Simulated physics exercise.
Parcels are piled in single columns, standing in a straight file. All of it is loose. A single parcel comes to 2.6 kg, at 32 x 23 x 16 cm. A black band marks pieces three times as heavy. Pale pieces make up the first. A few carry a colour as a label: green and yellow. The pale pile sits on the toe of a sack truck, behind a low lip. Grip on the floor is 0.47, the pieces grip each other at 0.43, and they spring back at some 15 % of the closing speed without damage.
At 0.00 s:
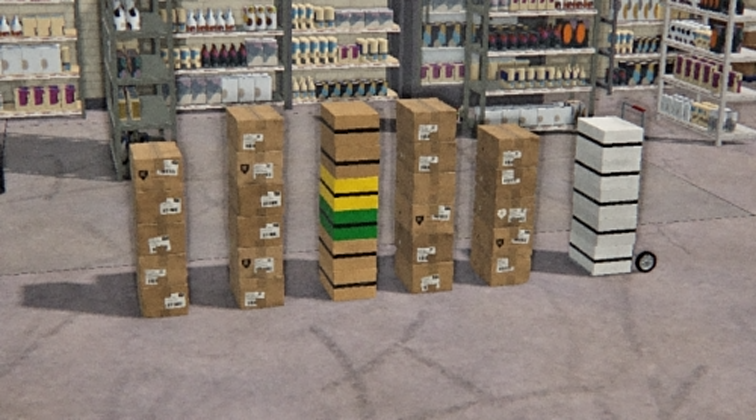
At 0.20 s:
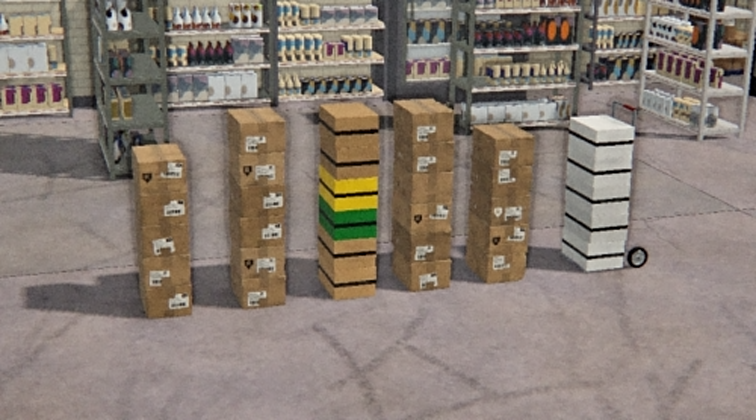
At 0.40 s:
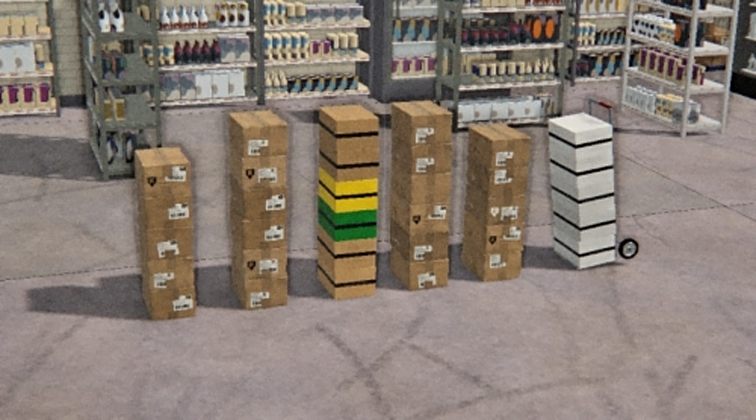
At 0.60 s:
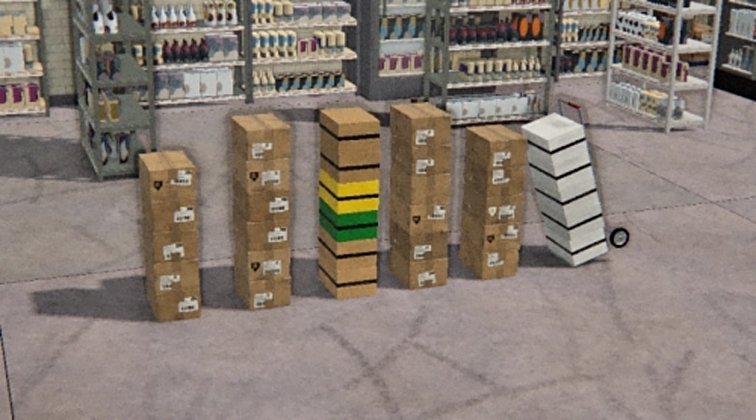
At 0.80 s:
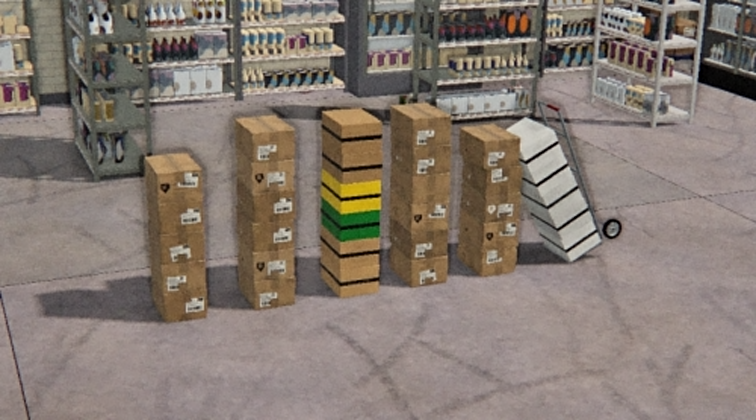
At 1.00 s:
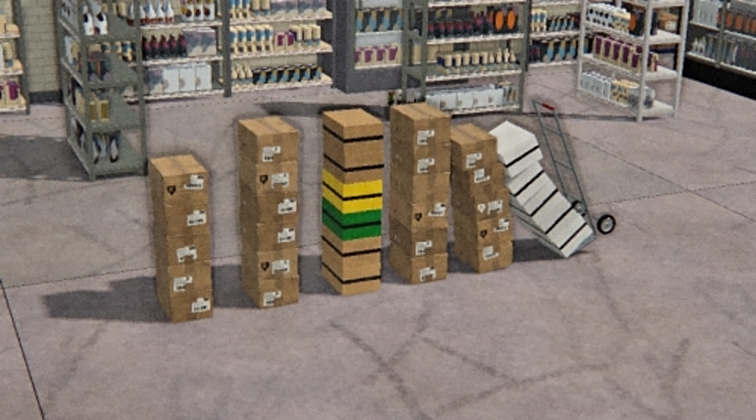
The clip opens on a row of box stacks in a store aisle, one banded yellow and green, with a white stack upright on a hand truck at right. The truck tilts left, its white boxes leaning and sliding out of line against the neighbouring brown stack, whose upper boxes shift left.
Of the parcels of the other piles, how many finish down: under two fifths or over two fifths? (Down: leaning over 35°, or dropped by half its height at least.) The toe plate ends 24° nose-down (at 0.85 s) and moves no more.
It comes to less than two fifths.
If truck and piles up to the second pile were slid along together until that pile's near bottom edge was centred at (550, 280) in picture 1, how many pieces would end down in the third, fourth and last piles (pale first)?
Then third 0, fourth 0, last 0.
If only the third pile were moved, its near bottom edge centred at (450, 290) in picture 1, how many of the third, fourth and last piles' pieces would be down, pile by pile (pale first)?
Then third 0, fourth 0, last 0.
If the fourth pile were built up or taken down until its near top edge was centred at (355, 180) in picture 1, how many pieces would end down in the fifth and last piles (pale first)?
In that case fifth 0, last 0.
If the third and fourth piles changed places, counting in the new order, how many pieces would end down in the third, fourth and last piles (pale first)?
In that case third 6, fourth 6, last 4.
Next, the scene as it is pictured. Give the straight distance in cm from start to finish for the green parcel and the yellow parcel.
Moved: Green 0, yellow 0.
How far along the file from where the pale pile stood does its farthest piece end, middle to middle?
Some 70 cm.
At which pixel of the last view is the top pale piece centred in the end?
Around (471, 188).
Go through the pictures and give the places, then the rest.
In the first frame (pixels give the middle of a visible side; the camera moves round a little), truck frame (641, 144) 0° forward; green parcel (356, 225); yellow parcel (356, 194); none of the others has stirred.
The second frame shows truck frame 0° forward; yellow parcel (356, 195).
The third frame shows truck frame 7° forward, top of the pale pile leaning 7°; yellow parcel (357, 196); none of the others has stirred.
The fourth frame shows truck frame (585, 137) 17° forward, top of the pale pile leaning 17°; yellow parcel (358, 198); none of the others has stirred.
The fifth frame shows truck frame (567, 137) 24° forward, top of the pale pile leaning 27°; yellow parcel (361, 198); one has shifted.
The sixth frame shows truck frame (562, 136) 24° forward, top of the pale pile leaning 27°; yellow parcel (363, 197); green parcel (362, 225); steepest lean 6°, the parcel at (495, 231); movement in 5 of them.
After 1.10 s, 5 of the pale pile down; none of the 28 other parcels down, 6 disturbed.
After 1.24 s, 5 of the pale pile down; none of the 28 other parcels down, 9 disturbed.
After 1.46 s, 5 of the pale pile down; none of the 28 other parcels down, 13 disturbed.
In the end (1.9 s), 5 of the pale pile down; none of the 28 other parcels down, 15 disturbed; yellow parcel 20 mm from its place; green parcel 13 mm from its place. That is 0 per cent. From the last view, middles, yellow parcel near (349, 188), green parcel near (349, 216).
